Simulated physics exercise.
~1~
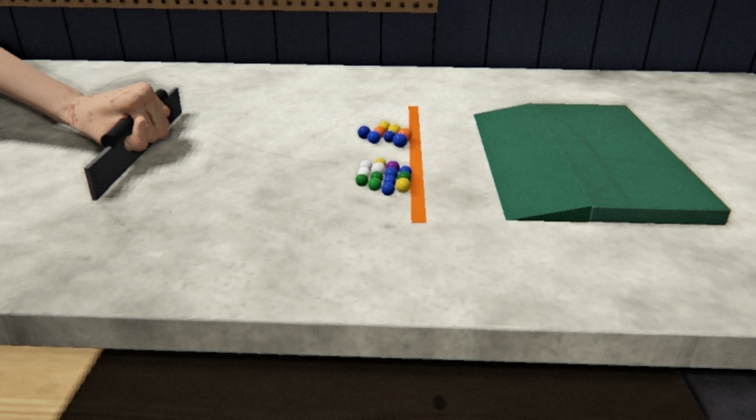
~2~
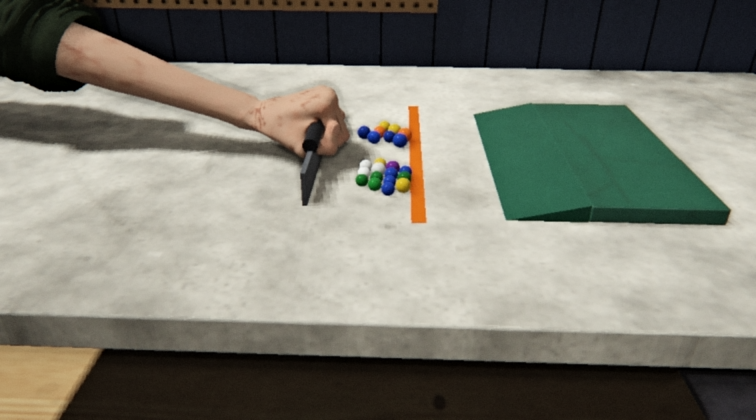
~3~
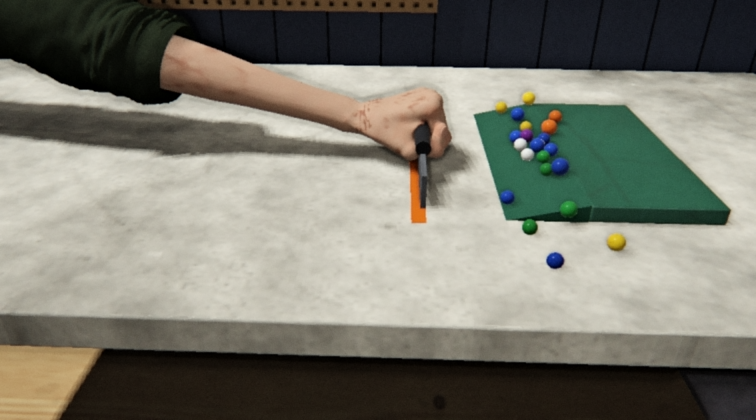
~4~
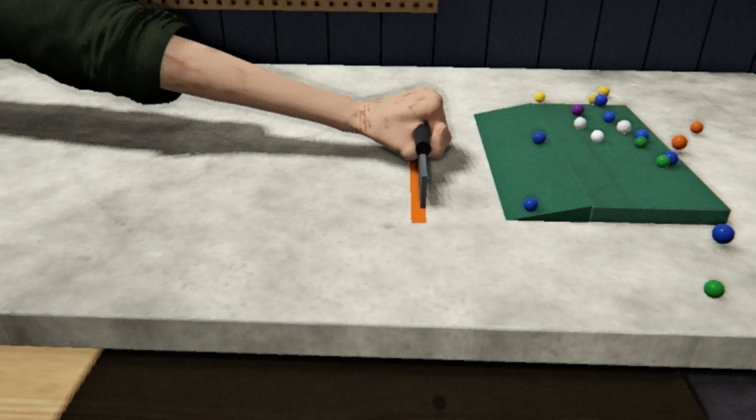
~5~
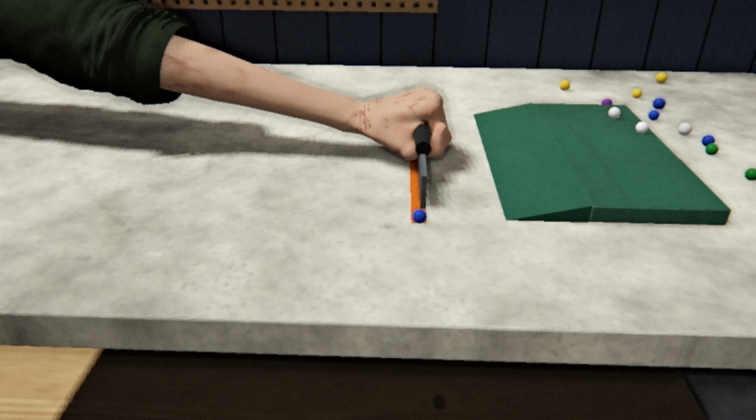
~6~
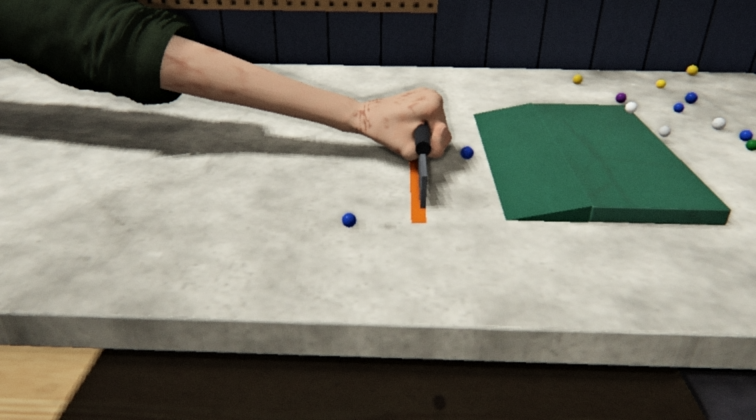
Hand sweeping two clusters of coloured balls rightward with a black scraper, most crossing the green ramp, two blue ones rolling back.
